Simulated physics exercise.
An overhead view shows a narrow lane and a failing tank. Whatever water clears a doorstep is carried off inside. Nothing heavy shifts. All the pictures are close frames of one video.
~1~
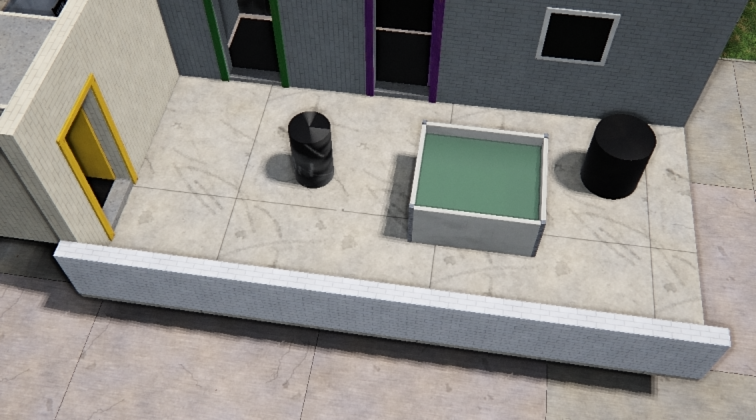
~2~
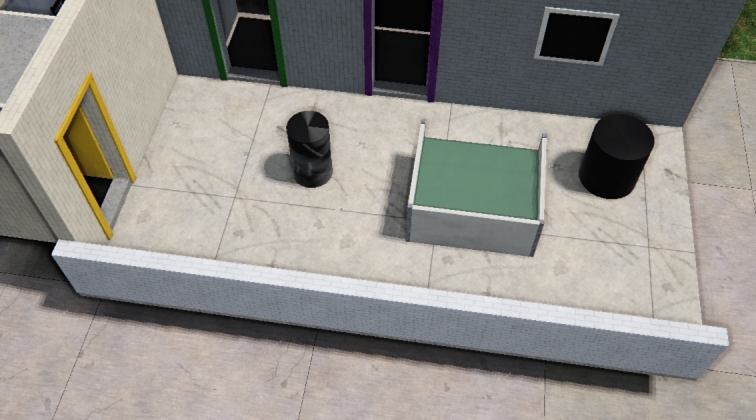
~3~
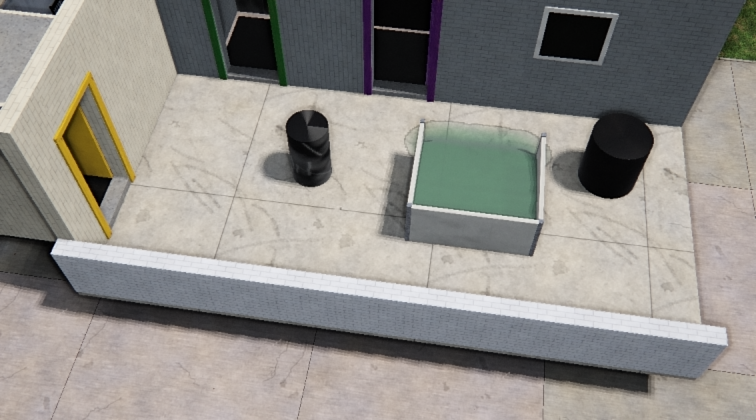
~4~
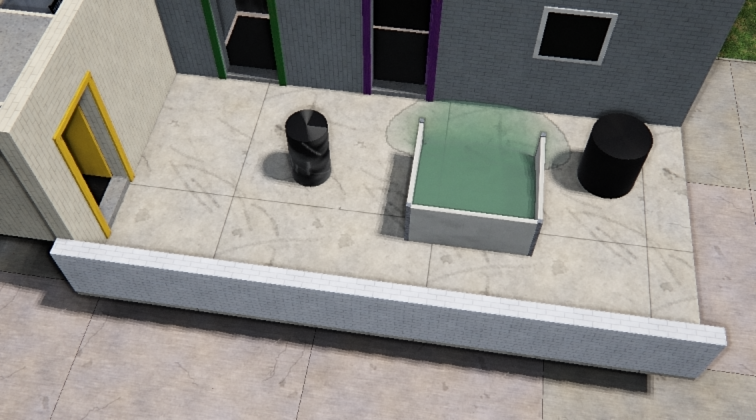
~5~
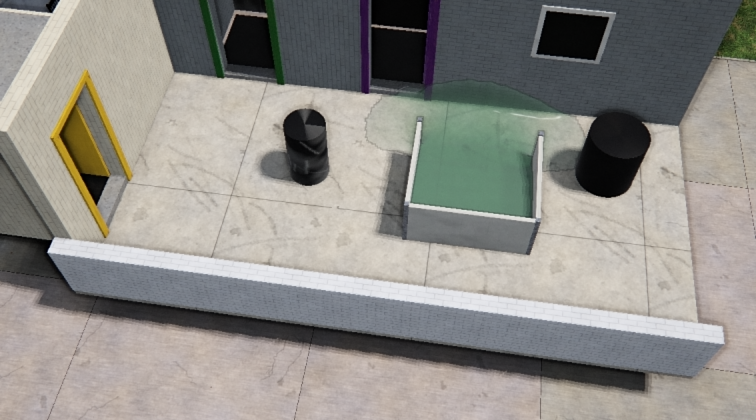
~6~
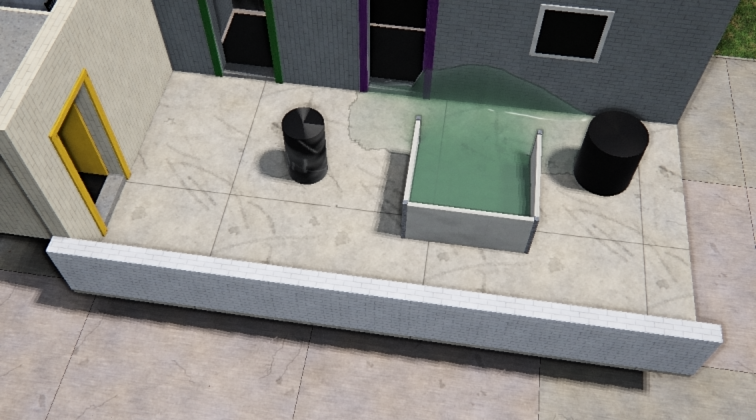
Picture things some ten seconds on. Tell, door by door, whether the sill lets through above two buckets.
Green door: Two pails at most; yellow door: Two pails at most; purple door: Over two pails.
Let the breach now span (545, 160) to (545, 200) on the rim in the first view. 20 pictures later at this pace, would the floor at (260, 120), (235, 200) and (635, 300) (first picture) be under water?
Listed order gives left alone; left alone; sopping.
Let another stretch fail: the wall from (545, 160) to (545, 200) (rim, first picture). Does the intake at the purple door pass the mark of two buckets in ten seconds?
What follows is that purple doesn't reach it.
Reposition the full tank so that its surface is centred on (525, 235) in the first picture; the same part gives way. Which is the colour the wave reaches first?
Answer: The purple door.
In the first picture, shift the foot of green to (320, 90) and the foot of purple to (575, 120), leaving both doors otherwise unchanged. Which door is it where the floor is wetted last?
Answer: The one in yellow.
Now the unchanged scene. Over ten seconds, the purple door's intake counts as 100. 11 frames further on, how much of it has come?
Around 80 %.
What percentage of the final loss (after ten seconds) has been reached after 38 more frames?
Something close to 90 percent by that point.
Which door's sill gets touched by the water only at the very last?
Looking at the pictures, the answer is the yellow-painted one.
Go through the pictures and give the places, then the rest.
Still water in the water tank at (480, 174), in the first picture.
Water pours out on the water tank's far side and has run to a hidden place, in the second picture.
Water pours out on the water tank's far side and has run to (410, 138), in the third picture.
The front is at (397, 122), out from the gap on the water tank's far side, in the fourth picture.
The front is at (388, 97), out from the gap on the water tank's far side, in the fifth picture.
The front is at (361, 93), out from the gap on the water tank's far side, in the sixth picture.
A moment on, water covers 20 % of the floor; the green door not reached, the yellow door not reached, the purple door over two buckets in.
Next, water covers 40 % of the floor; the green door wet at the sill, nothing in, the yellow door not reached, the purple door over two buckets in.
Then, water covers 50 % of the floor; the green door wet at the sill, nothing in, the yellow door wet at the sill, nothing in, the purple door far over two buckets in.
Later, water covers 70 % of the floor; the green door wet at the sill, nothing in, the yellow door wet at the sill, nothing in, the purple door far over two buckets in.
In the end, water covers 90 % of the floor; the green door under two buckets in, the yellow door wet at the sill, nothing in, the purple door far over two buckets in.
